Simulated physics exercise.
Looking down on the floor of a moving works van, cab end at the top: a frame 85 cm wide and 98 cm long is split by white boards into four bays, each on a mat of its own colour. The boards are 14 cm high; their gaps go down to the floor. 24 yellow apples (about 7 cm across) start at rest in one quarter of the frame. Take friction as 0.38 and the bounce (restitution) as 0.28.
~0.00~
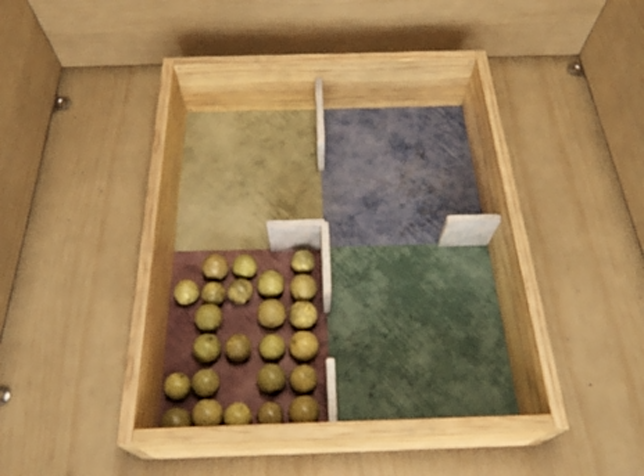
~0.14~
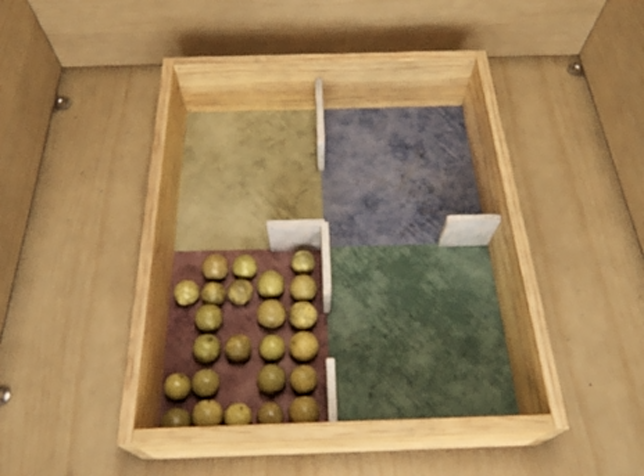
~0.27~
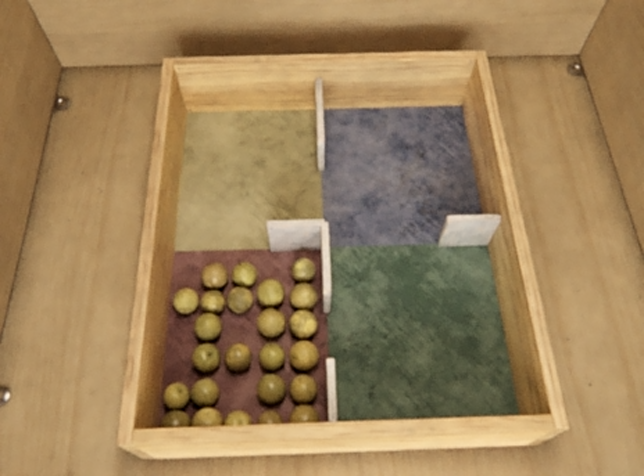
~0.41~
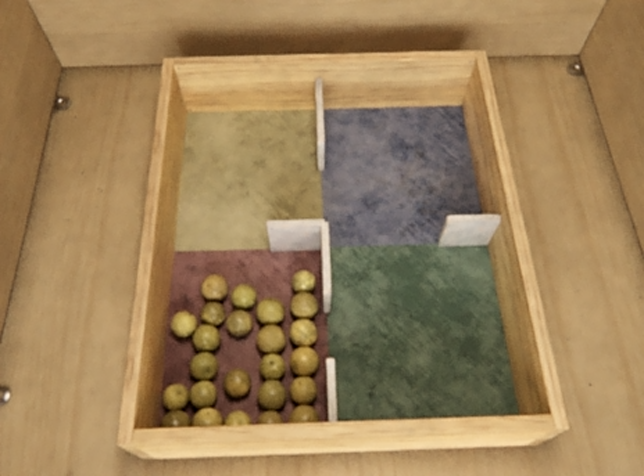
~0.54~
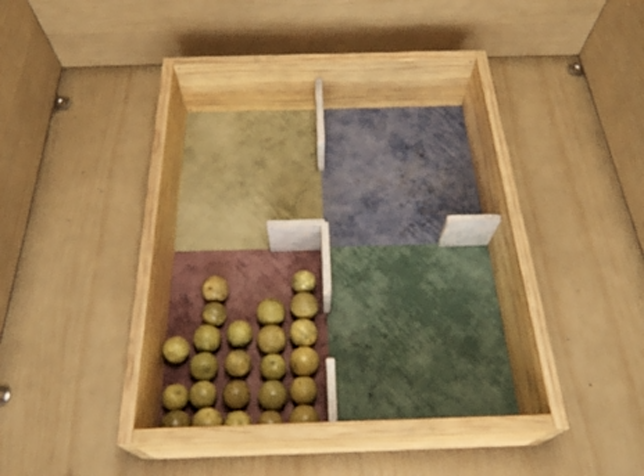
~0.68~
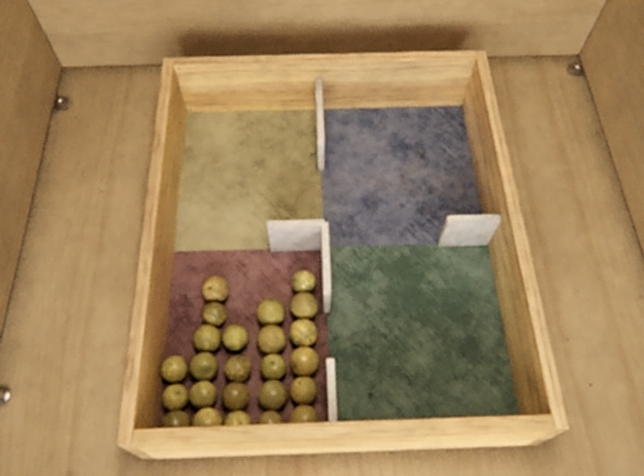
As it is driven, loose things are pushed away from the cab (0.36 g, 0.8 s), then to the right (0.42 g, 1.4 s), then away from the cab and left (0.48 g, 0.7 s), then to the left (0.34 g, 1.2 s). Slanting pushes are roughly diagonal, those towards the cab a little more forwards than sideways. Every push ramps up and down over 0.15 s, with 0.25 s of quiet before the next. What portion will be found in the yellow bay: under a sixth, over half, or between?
In the end less than a sixth of them are in the yellow bay.
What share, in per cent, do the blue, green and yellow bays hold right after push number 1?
Blue 0, green 0, yellow 0 per cent.
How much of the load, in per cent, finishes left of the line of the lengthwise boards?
About 70 per cent.
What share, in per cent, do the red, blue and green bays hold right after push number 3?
By then: Red 70, blue 0, green 30 per cent.
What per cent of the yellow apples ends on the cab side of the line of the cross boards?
About 0 per cent.
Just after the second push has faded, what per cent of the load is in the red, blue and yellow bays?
By then: Red 60, blue 0, yellow 0 per cent.
After push 1 (1.04 s), 24 in the red bay.
After push 2 (2.69 s), 14 in the red bay and 10 in the green bay.
After push 3 (3.64 s), 16 in the red bay and 8 in the green bay.
After push 4 (5.09 s), 17 in the red bay and 7 in the green bay.
Final count (at 5.36 s), 17 in the red bay and 7 in the green bay. Asked share, 0 of 24, 0 per cent.
